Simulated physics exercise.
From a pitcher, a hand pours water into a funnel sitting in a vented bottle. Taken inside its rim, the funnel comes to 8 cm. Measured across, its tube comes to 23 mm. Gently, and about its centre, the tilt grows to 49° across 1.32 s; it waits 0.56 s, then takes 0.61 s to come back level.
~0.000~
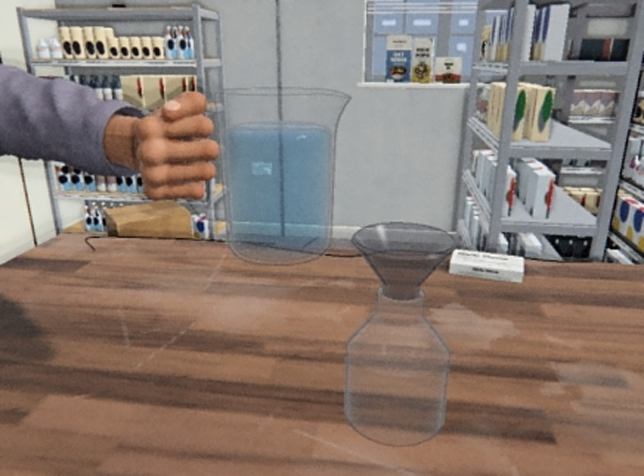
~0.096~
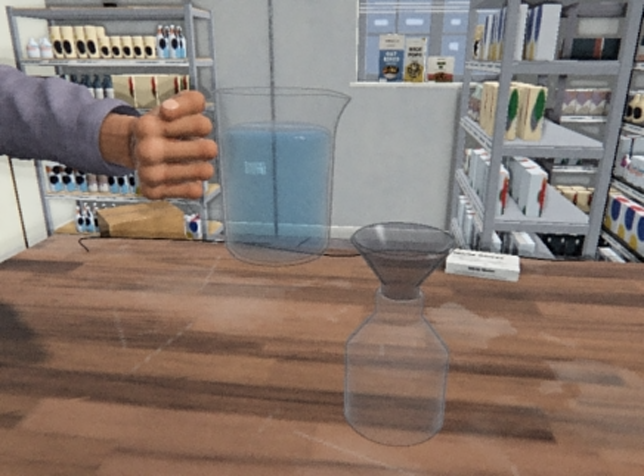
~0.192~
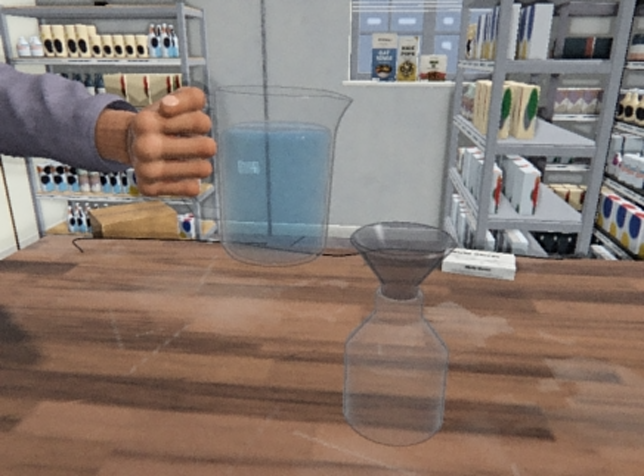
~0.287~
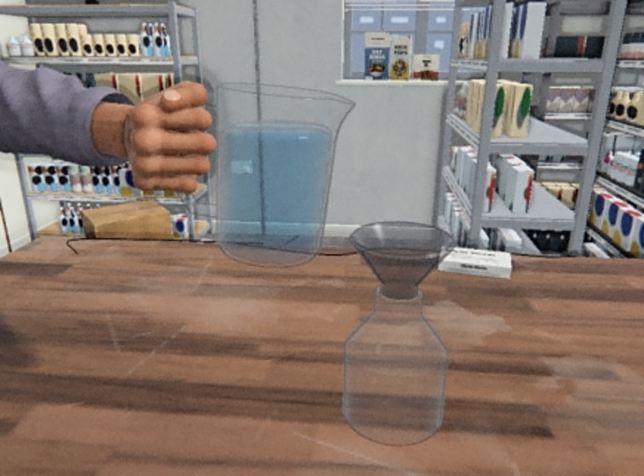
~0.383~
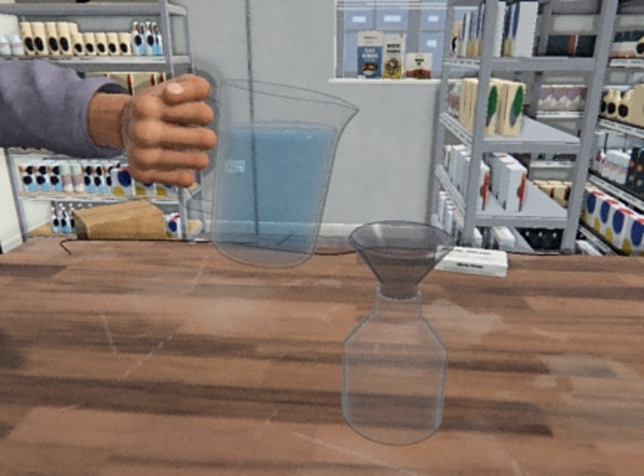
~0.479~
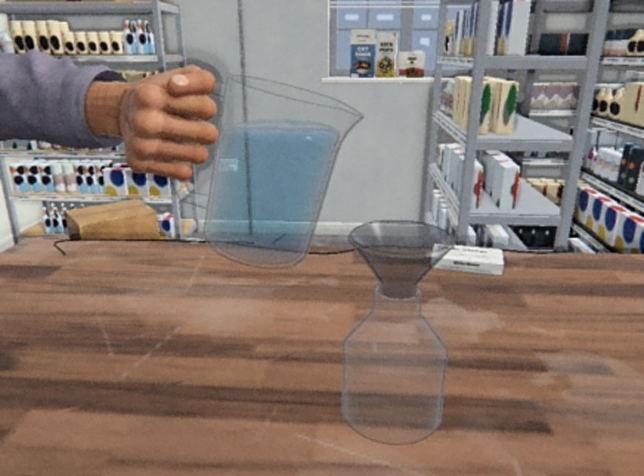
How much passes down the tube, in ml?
I would say 140 ml or thereabouts.
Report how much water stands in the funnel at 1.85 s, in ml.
20 ml, roughly.
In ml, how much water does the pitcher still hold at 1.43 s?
About 590 ml.
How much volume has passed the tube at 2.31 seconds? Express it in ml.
The amount is roughly 140 ml.
After 1.03 s the tilt is 43° and 5 ml has passed the tube, 0 ml is in the funnel, 665 ml in the pitcher and 0 ml has missed.
After 1.43 s the tilt is 49° and 45 ml has passed the tube, 30 ml is in the funnel, 590 ml in the pitcher and 0 ml has missed.
After 1.85 s the tilt is 49° and 105 ml has passed the tube, 20 ml is in the funnel, 550 ml in the pitcher and 5 ml has missed.
After 2.31 s the tilt is 10° and 140 ml has passed the tube, 0 ml is in the funnel, 535 ml in the pitcher and 10 ml has missed.
In the end 140 ml has passed the tube, 0 ml is in the funnel, 535 ml in the pitcher and 10 ml has missed.
